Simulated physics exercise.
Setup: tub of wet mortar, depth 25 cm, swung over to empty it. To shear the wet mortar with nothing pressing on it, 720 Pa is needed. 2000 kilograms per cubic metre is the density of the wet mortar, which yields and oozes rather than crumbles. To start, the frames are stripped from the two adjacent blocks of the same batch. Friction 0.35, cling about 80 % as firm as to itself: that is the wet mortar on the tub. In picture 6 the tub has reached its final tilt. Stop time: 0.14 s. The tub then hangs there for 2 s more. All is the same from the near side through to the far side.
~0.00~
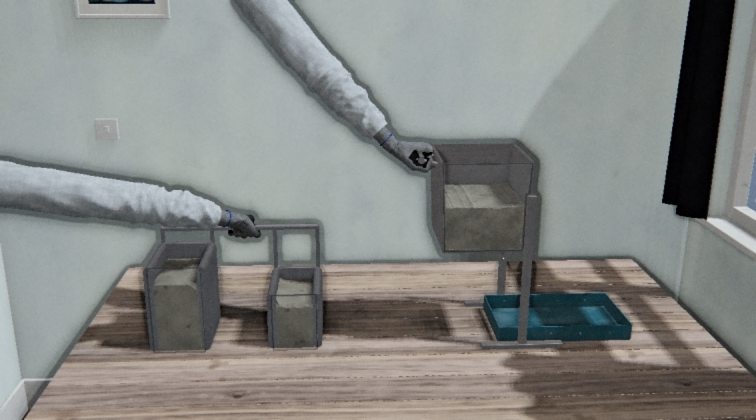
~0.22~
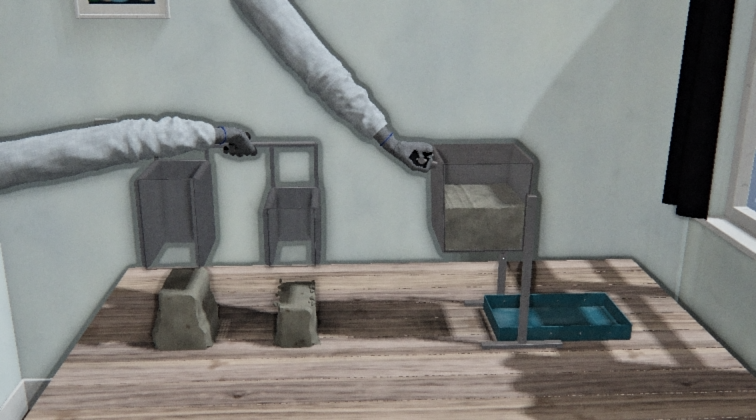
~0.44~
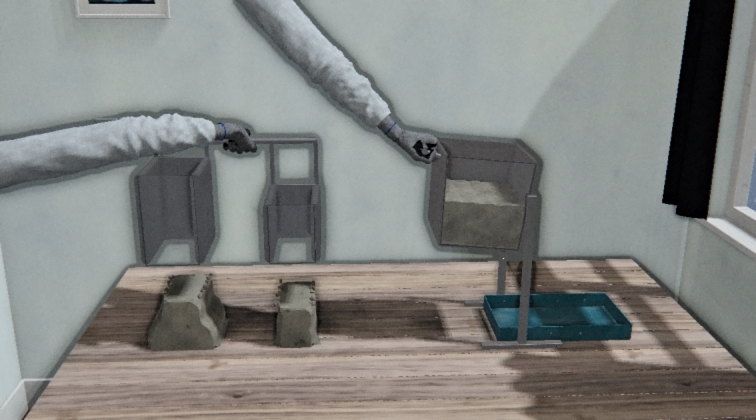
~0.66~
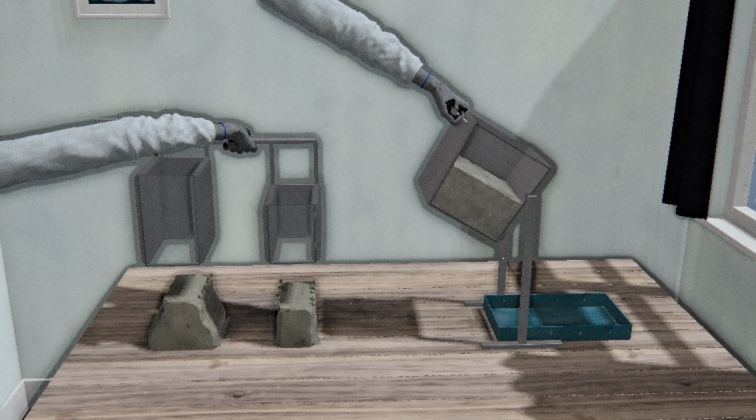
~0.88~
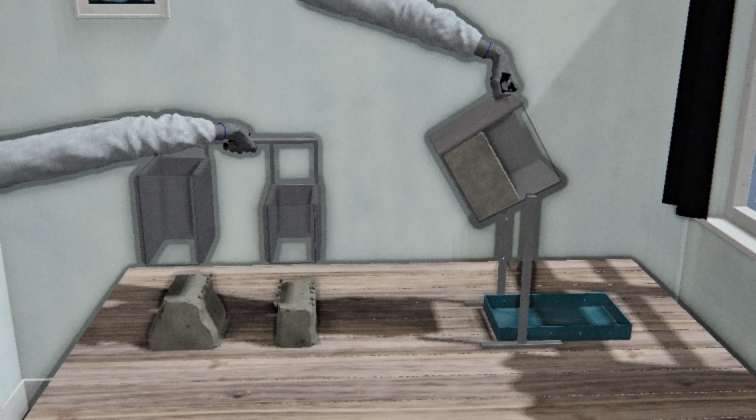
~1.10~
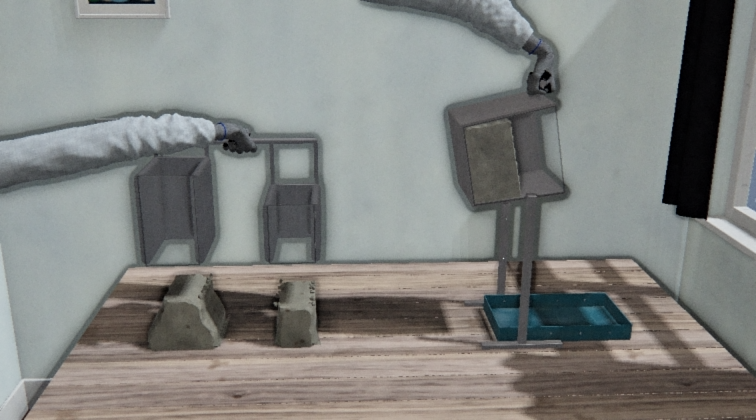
Gloved arms lifting two moulds off grey mortar blocks, the left block slumping, then tilting a mortar-filled tub rightward above a teal tray.
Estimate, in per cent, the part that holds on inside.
The part holding on inside is about 100 %.
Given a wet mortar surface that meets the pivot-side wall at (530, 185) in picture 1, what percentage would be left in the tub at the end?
I'd say close to 100 % stays in the tub.
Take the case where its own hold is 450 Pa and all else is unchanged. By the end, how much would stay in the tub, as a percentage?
It would come to about 100 %.
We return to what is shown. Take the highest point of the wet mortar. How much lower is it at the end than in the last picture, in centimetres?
Roughly 4 cm.
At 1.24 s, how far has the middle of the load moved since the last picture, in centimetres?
Roughly 1 cm.
After 1.24 s, the tub is at 80 degrees and holds 100 %.
After 1.41 s, the tub is at 80 degrees and holds 100 %.
After 1.58 s, the tub is at 80 degrees and holds 100 %.
After 1.75 s, the tub is at 80 degrees and holds 100 %.
After 3.10 s, the tub is at 80 degrees and holds 100 %.
